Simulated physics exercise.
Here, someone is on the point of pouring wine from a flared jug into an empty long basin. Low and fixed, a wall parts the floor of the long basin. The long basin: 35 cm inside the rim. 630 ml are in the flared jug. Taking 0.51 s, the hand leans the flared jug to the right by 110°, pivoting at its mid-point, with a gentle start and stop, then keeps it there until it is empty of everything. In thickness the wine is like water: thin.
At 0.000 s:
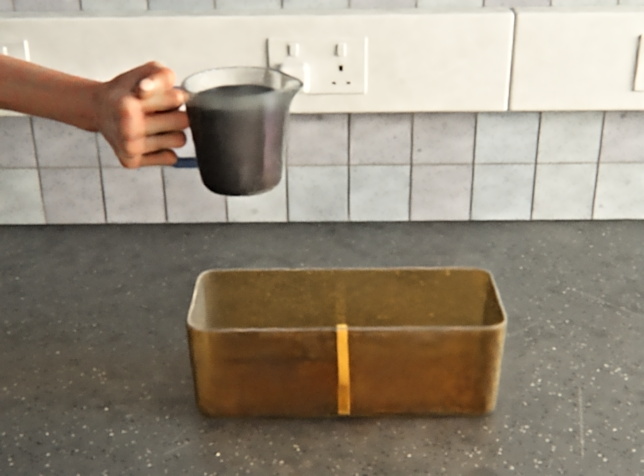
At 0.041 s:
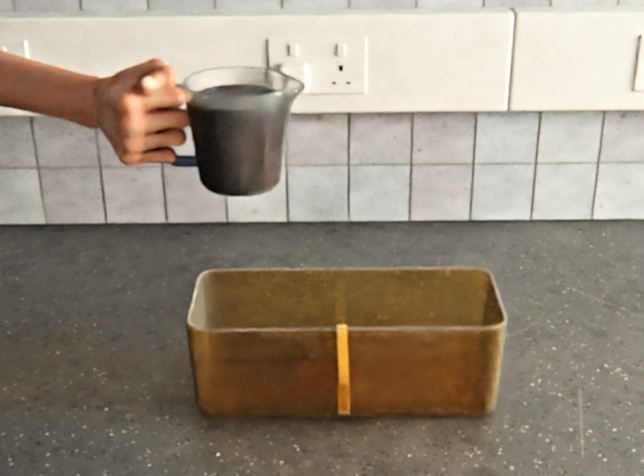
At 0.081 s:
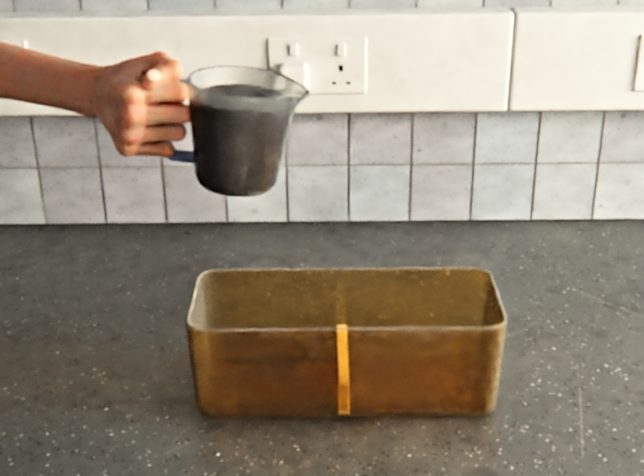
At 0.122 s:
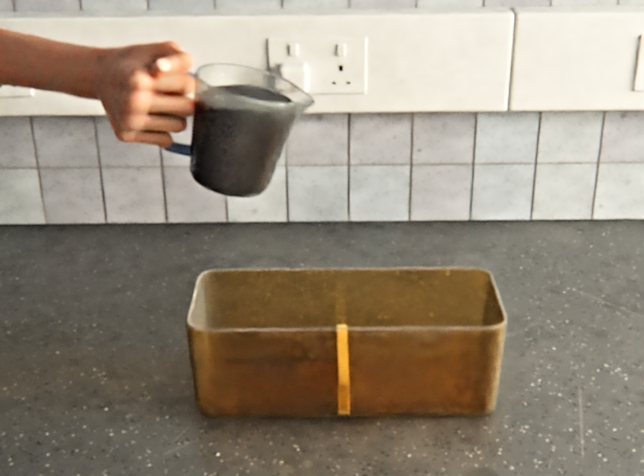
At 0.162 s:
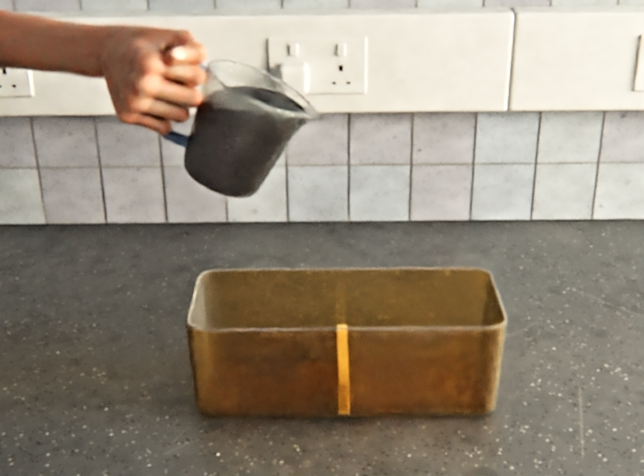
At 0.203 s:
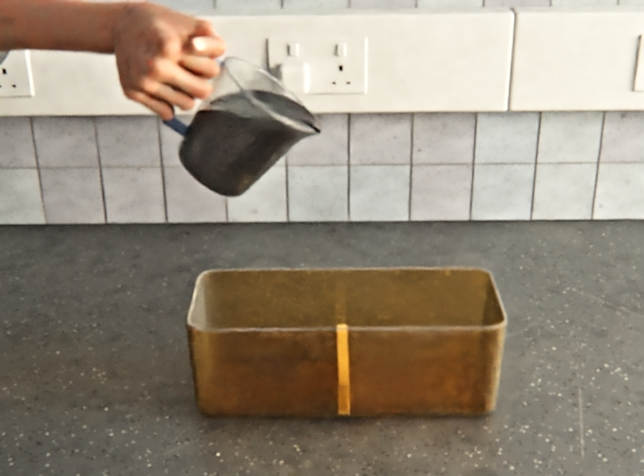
A hand tilts a flared jug of dark liquid rightward above an empty long basin.
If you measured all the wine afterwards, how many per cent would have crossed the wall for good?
Around 86 per cent would have crossed.
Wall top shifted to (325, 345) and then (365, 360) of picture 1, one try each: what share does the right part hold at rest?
I'd put it at about 90 per cent for the first and about 50 per cent for the second.
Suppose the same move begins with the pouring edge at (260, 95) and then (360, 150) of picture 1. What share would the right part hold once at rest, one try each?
The first try gives around 25 percent, the second around 90 percent.
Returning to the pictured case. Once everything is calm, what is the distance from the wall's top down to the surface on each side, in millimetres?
The left side gives some 38 mm, the right side some 16 mm.
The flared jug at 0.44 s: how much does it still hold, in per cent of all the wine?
Remaining: Near 38 % of the total.
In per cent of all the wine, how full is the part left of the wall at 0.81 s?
I'd say near 9 percent.
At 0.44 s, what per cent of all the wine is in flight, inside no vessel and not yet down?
I'd say close to 46 per cent.
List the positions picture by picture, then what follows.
In the first picture, it leans 0°; its right rim is at (304, 83); the wine meets the walls at (189, 97) and (290, 96); the long basin's rim runs from (193, 300) to (498, 297); the wall's top is at (343, 354).
In the second picture, it leans 2°; its right rim is at (305, 85); the wine meets the walls at (191, 96) and (291, 97).
In the third picture, it leans 7°; its right rim is at (310, 91); the wine meets the walls at (193, 94) and (293, 100).
In the fourth picture, it leans 15°; its right rim is at (315, 101); the wine meets the walls at (198, 93) and (298, 103).
In the fifth picture, it leans 25°; its right rim is at (320, 115); the wine meets the walls at (200, 103) and (305, 107).
In the sixth picture, it leans 38°; its right rim is at (322, 132); the wine meets the walls at (193, 122) and (311, 118); 1 per cent is over the edge.
By 0.44 s the tilt is 106° and 39 per cent is still to pour, 0 is left of the wall and 16 right of it.
By 0.62 s the tilt is 110° and 5 per cent is still to pour, 6 is left of the wall and 70 right of it.
By 0.81 s the tilt is 110° and 0 per cent is still to pour, 9 is left of the wall and 86 right of it.
By 1.01 s the tilt is 110° and 0 per cent is still to pour, 10 is left of the wall and 86 right of it.
At rest 10 per cent lies left of the wall, 86 right of it and 4 outside.
